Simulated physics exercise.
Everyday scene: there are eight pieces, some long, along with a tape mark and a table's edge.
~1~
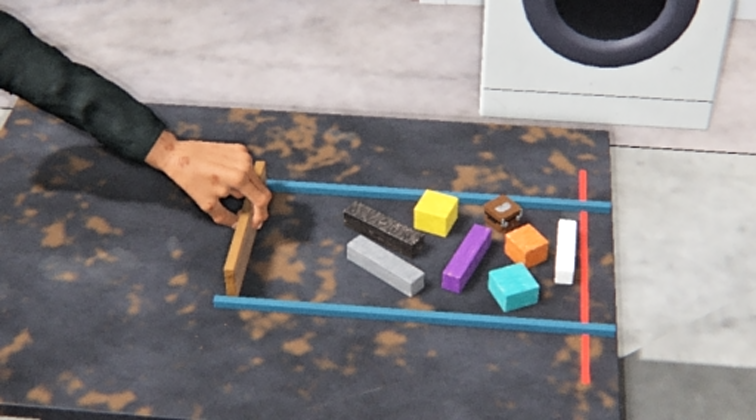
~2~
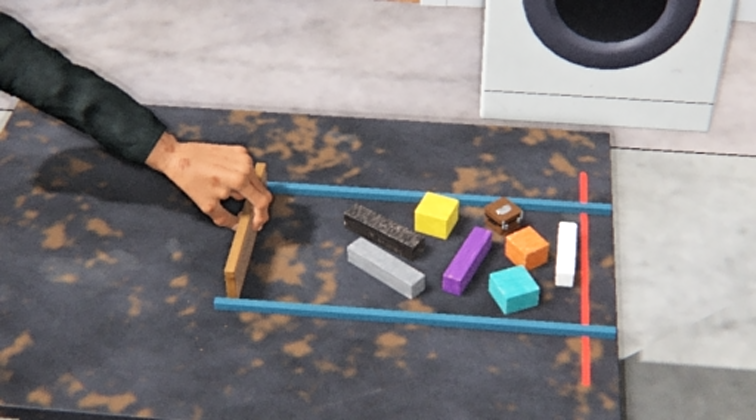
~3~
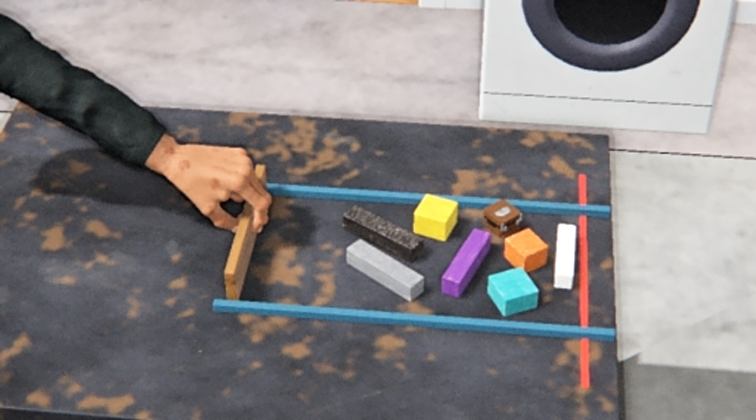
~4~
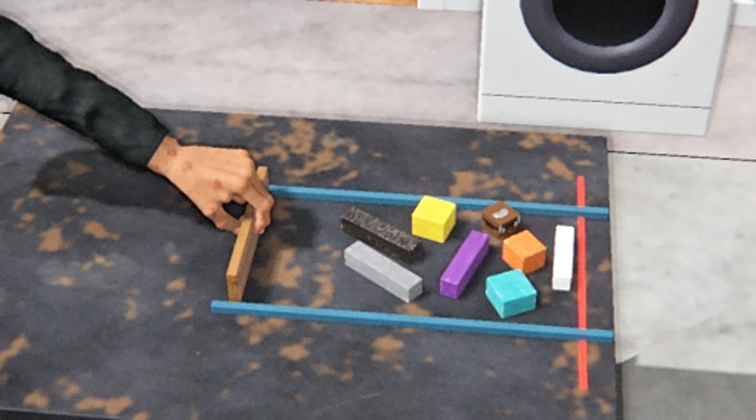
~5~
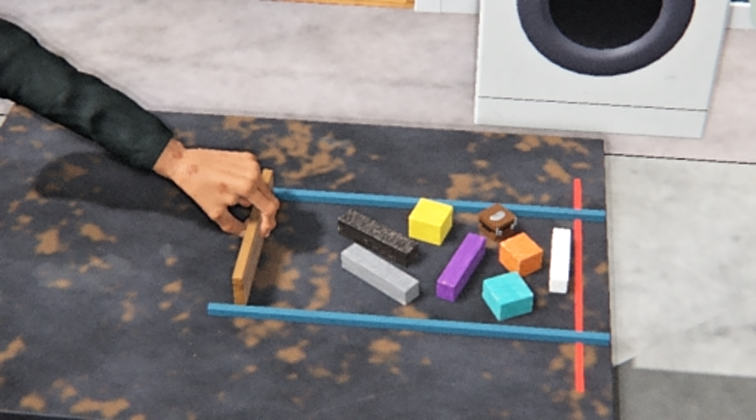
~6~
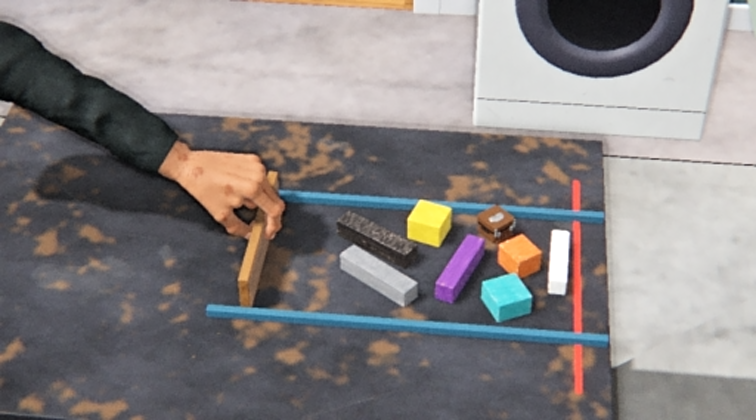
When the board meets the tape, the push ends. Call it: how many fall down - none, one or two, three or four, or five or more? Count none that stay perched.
Call: Five or more fall down.
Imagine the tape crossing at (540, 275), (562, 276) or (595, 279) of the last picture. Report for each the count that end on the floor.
Per try: 3; 5; 7.
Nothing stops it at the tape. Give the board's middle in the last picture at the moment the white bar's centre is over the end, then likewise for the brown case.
The middle is at (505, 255) when it's the white bar, and at (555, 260) when it's the brown case.
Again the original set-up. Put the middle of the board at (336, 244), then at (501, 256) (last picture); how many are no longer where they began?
1 at one spot and 8 at the other.
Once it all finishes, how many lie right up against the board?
2.
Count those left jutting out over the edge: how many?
2 of them.
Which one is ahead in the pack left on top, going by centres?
The black bar.
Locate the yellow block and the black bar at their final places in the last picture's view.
The yellow block comes to rest at (595, 224), and the black bar comes to rest at (608, 269).
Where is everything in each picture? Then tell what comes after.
White bar (566, 252); orange block (527, 247); turquoise block (514, 287); board (247, 228); tape (585, 267), in the first frame.
Orange block (527, 249); black bar (384, 232), in the second frame.
Turquoise block (513, 292); brown case (502, 219), in the third frame.
White bar (563, 258); purple bar (465, 264), in the fourth frame.
Orange block (521, 256); yellow block (431, 222), in the fifth frame.
White bar (559, 262); orange block (520, 257); turquoise block (507, 298); board (260, 239); tape (578, 277), in the sixth frame.
Soon after, none off yet; white bar at rest near (559, 262); orange block at rest near (520, 257); turquoise block at rest near (507, 298).
After that, none off yet; white bar displaced a little near (576, 264); orange block displaced about its own width near (553, 258); turquoise block displaced about its own width near (557, 304).
In the end, the number that fall off is five or more; gone, purple bar, brown case, turquoise block, orange block and white bar.
